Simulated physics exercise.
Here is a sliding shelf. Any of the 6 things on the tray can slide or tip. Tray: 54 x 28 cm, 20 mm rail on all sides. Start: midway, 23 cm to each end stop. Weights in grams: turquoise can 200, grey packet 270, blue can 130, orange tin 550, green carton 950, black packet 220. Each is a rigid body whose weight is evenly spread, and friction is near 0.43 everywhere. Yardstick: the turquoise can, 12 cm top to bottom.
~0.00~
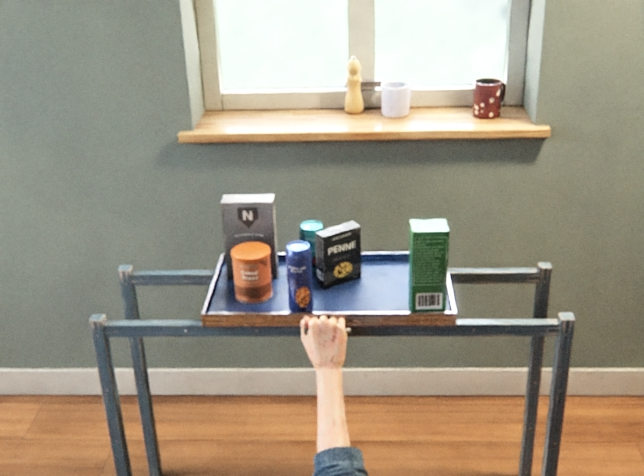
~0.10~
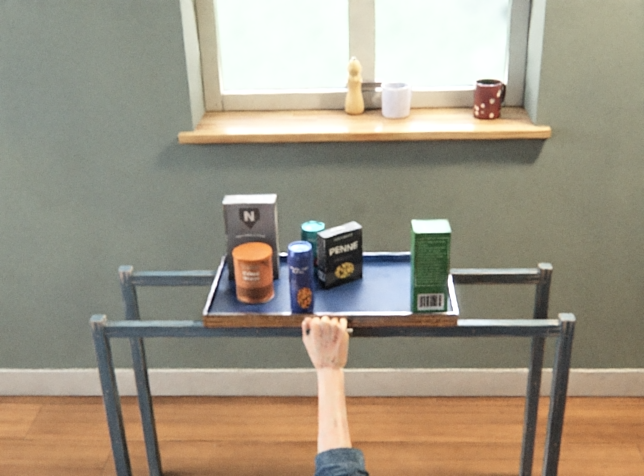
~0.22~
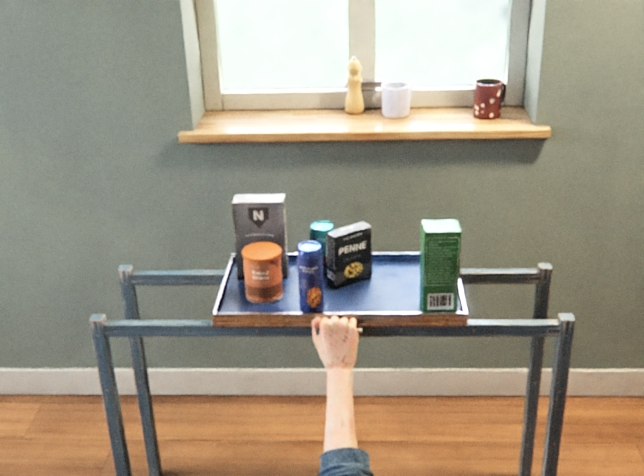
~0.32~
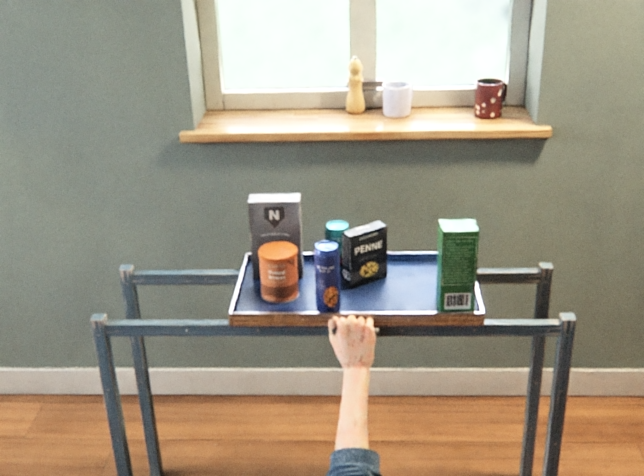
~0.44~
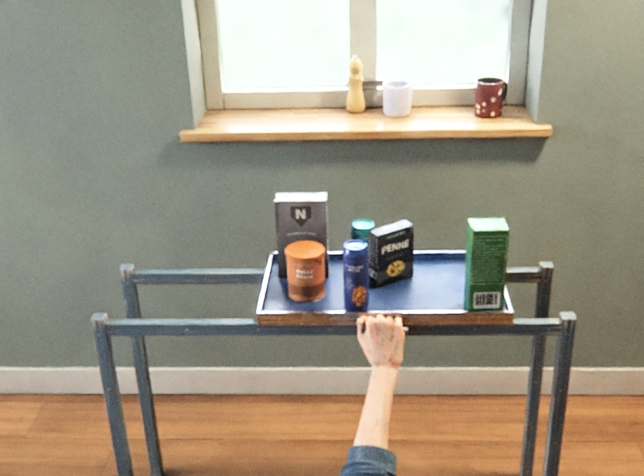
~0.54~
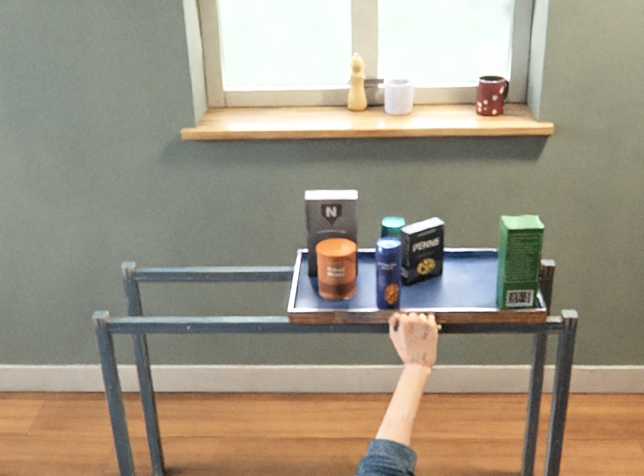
In a room with a grey-green wall and wooden floor, a metal rail frame stands below a window, seen from the front and slightly above. A blue tray on the rails holds a grey packet, orange tin, turquoise can, blue can and black packet toward the left, and a green carton at right. A hand gripping the front edge slides the tray right, slowly then faster, its items riding along upright, while the view stays nearly still.
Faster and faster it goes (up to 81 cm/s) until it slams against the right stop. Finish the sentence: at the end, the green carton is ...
Off the tray.
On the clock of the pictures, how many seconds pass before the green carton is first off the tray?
At about 0.8 s.
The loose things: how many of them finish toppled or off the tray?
So, 2 in all.
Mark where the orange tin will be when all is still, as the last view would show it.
It settles somewhere near (385, 270).
After 0.74 s, tray has slid 23 cm right; green carton leaning 24° near (563, 262); blue can leaning 28°; grey packet slid 6 cm.
After 0.94 s, tray has slid 23 cm right; green carton now off the tray; blue can on its side; black packet slid 7 cm.
After 1.24 s, tray has slid 23 cm right; blue can on its side; black packet slid 7 cm; orange tin slid 7 cm.
At rest (1.5 s), off the tray, green carton; tipped over on the tray, blue can; not toppled but over 5 cm from the start, turquoise can, grey packet, orange tin and black packet.
